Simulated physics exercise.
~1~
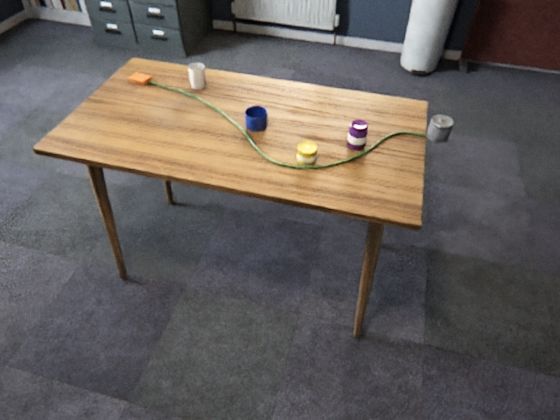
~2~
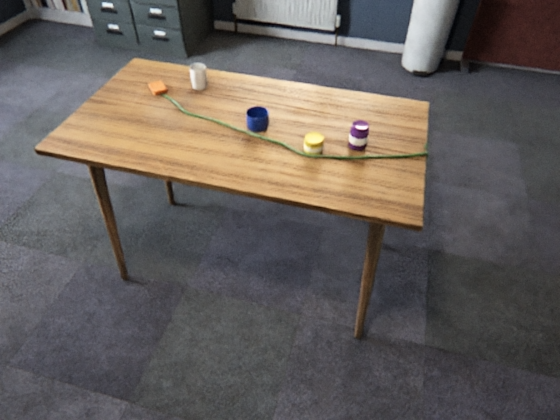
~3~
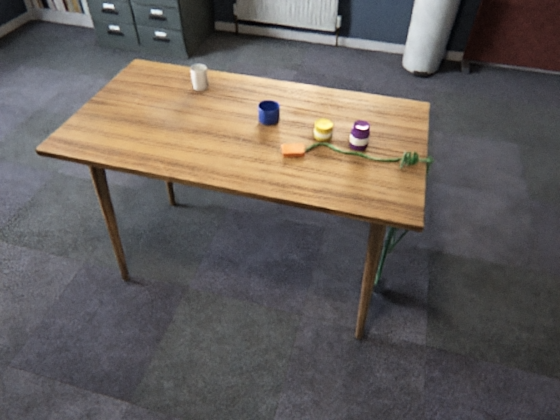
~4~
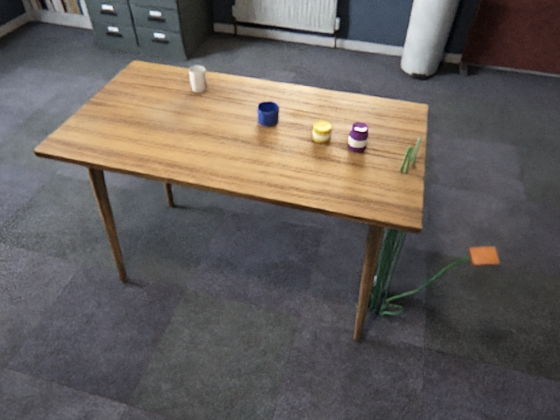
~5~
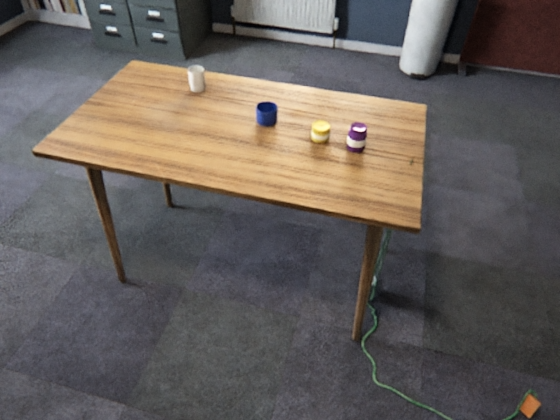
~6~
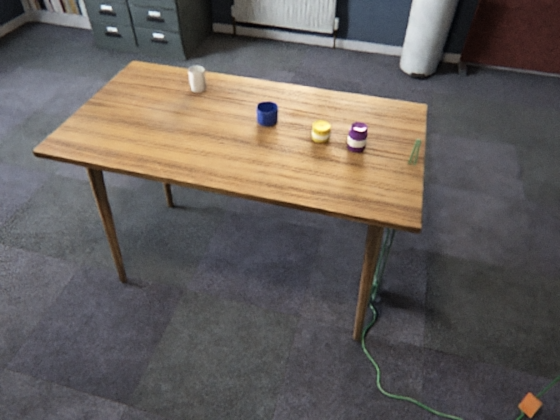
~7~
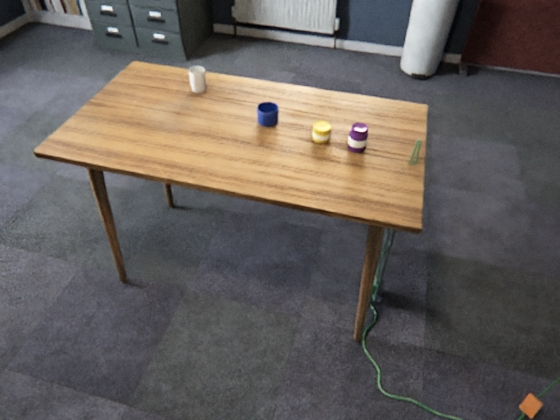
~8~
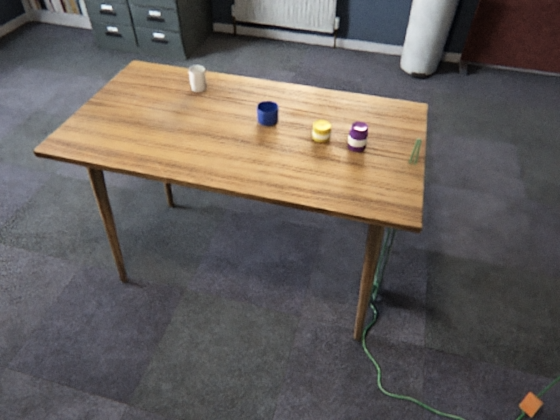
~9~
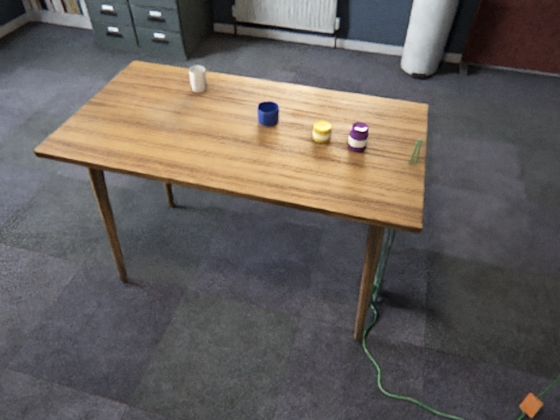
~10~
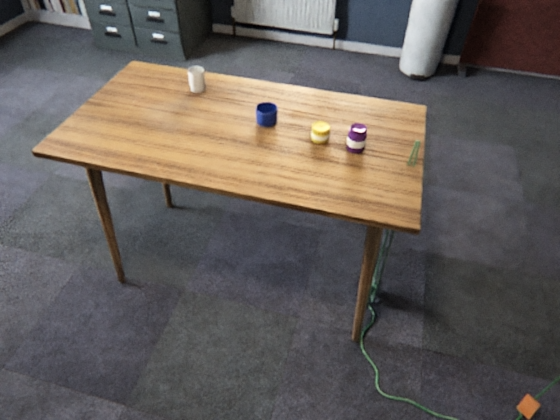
At first, a green cable snakes across a wooden table between a small orange object at the left and a grey cylinder just past the right edge, with a white cup, a blue cup, a yellow tin and a purple jar nearby. The grey cylinder drops out of sight, pulling the cable straighter and dragging the orange piece rightward. The blue cup and yellow tin shift slightly. Soon the orange piece slides past them and flies off the right side, landing on the carpet. It finally rests there beside the trailing cable, while the cups, tin and jar remain standing.
